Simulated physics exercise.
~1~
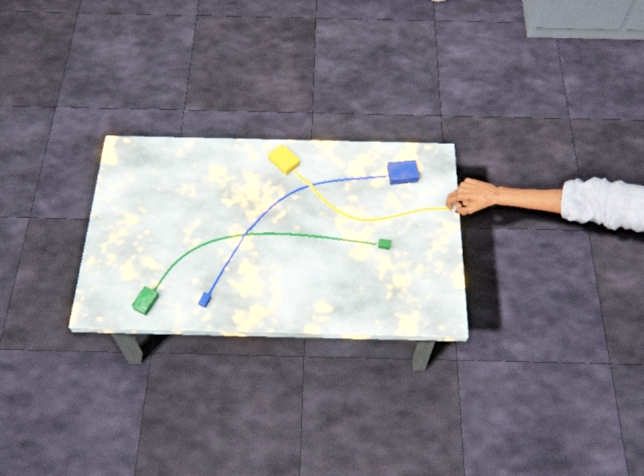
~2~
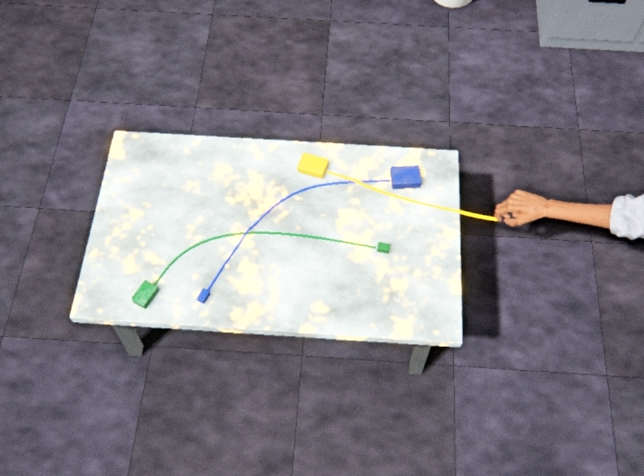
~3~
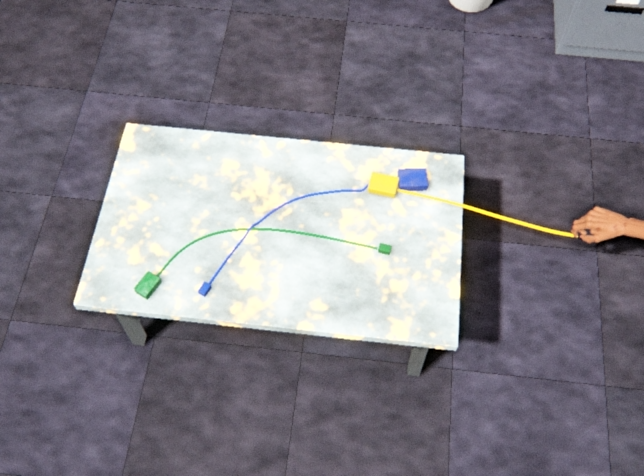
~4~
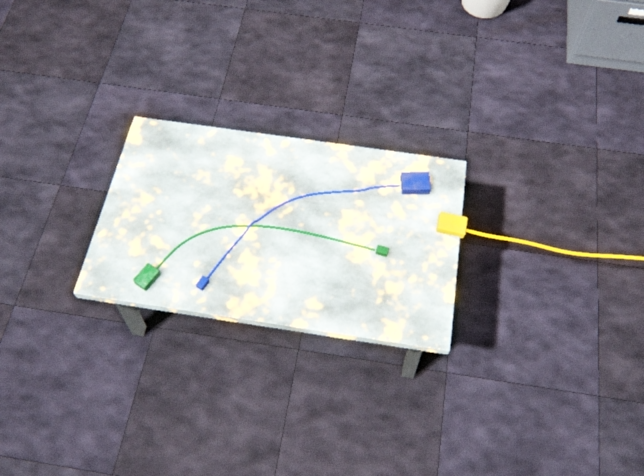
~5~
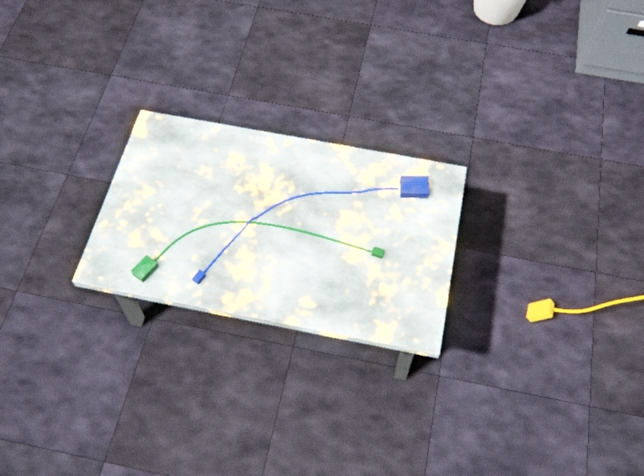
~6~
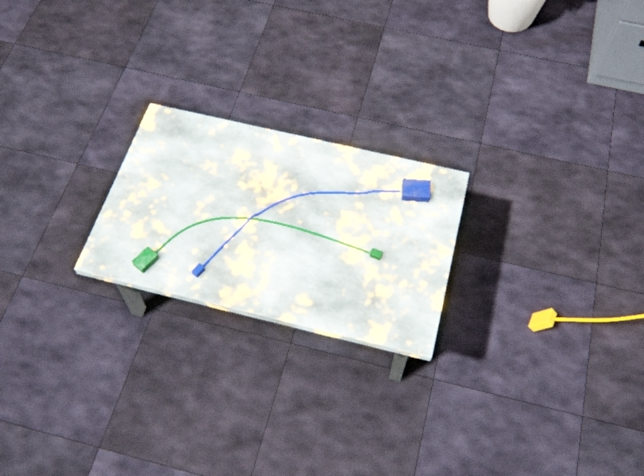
A hand pulls the yellow cable rightward until its charger slides off the table's edge.
